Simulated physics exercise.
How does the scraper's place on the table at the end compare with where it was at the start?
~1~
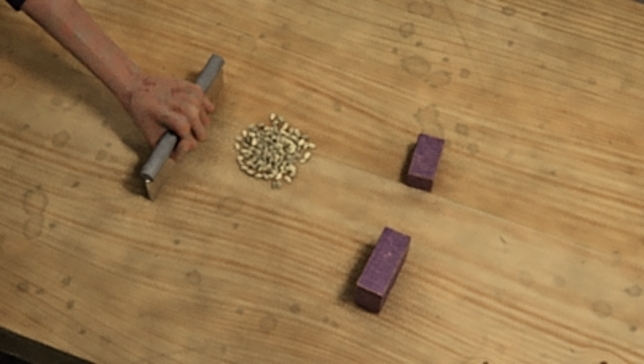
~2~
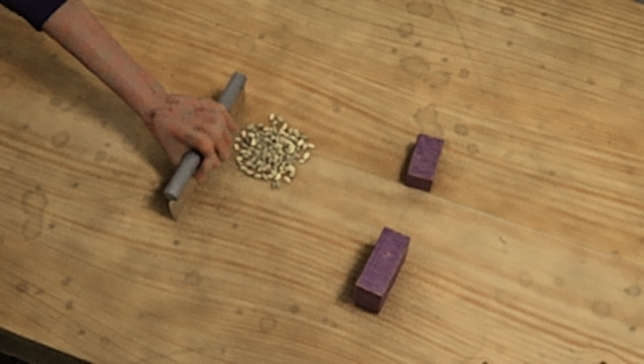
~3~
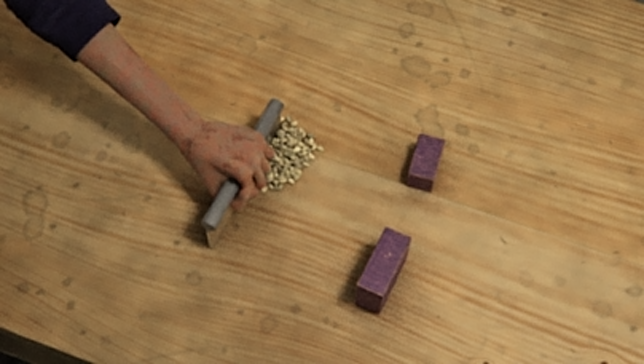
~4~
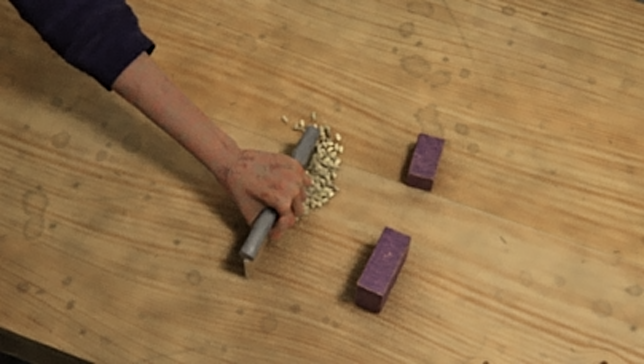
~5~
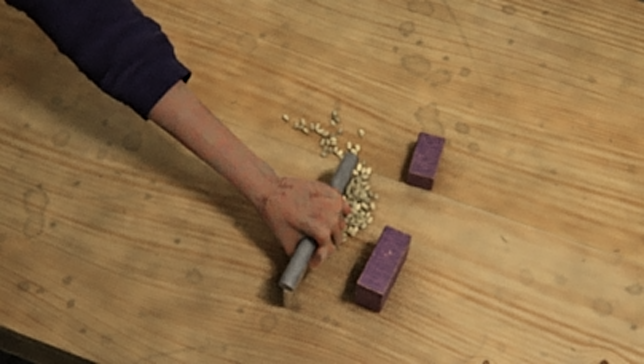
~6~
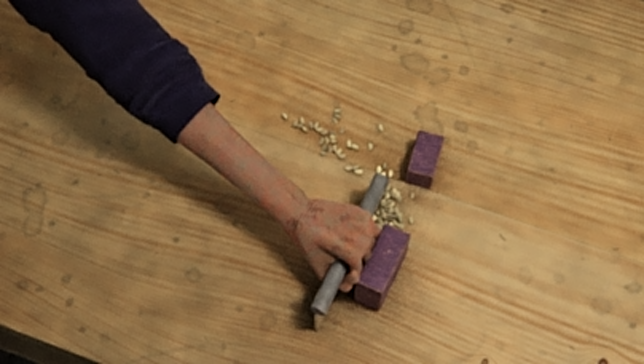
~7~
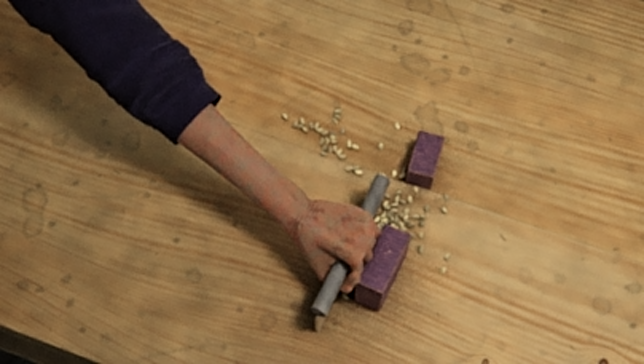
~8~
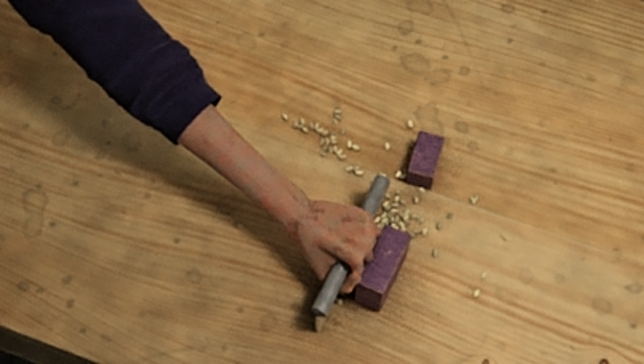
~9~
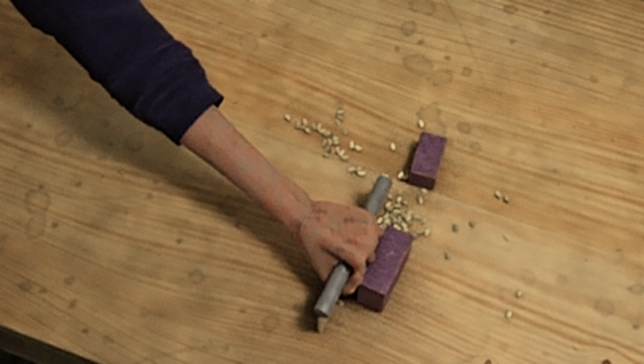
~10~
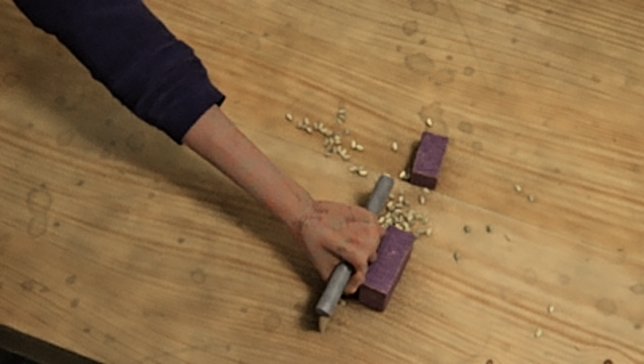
It began at the upper left, to the left of the bean pile, and ended further right and lower down, resting beside the nearer purple block.
